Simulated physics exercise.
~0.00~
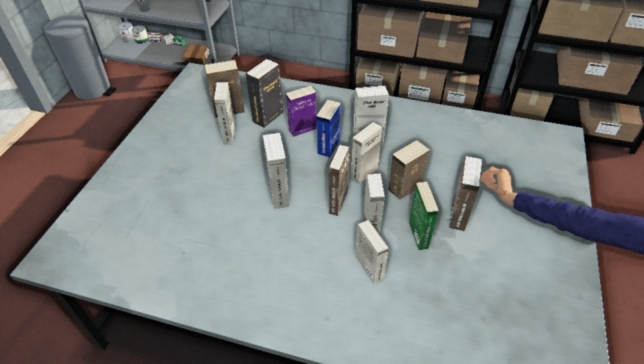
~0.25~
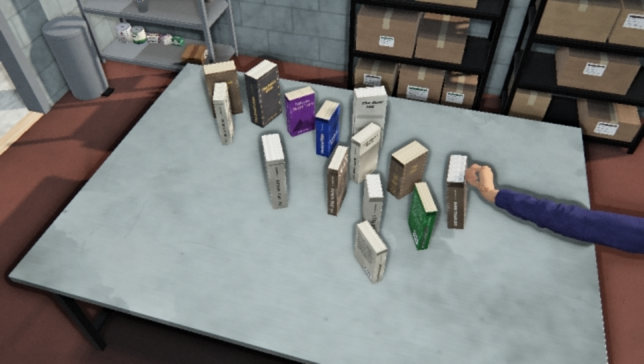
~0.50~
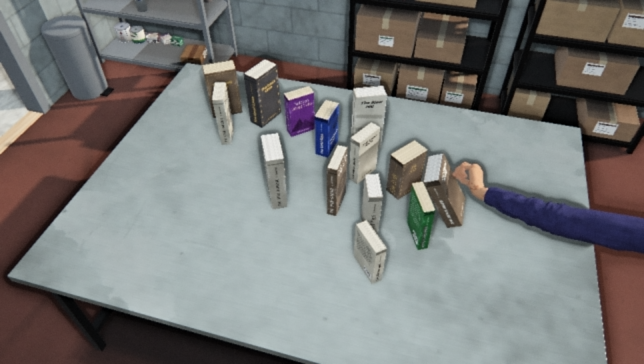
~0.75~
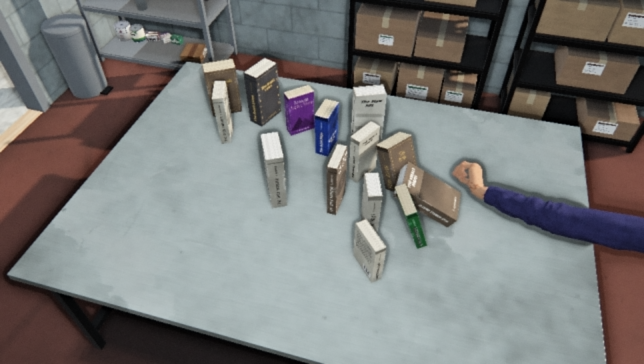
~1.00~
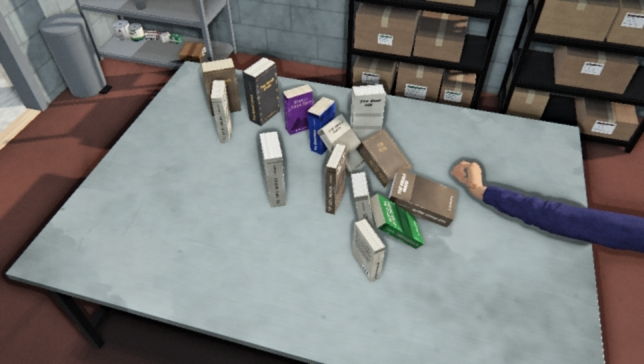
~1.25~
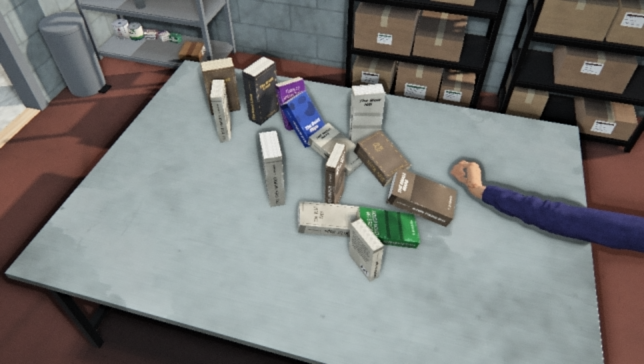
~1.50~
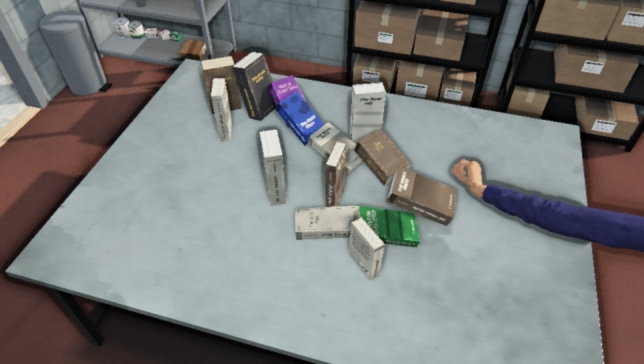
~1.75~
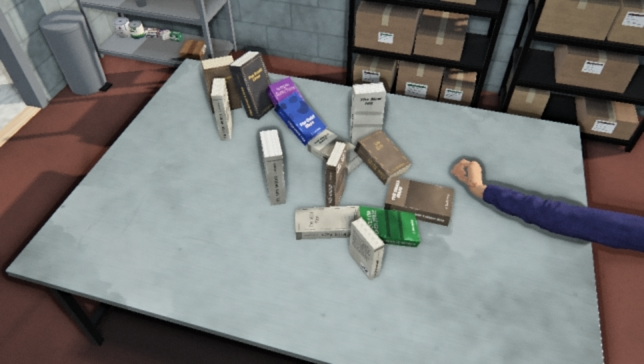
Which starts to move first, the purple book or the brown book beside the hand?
The brown book beside the hand moves first. The purple book stays upright until the fall has spread across the table, and only then does it tip.
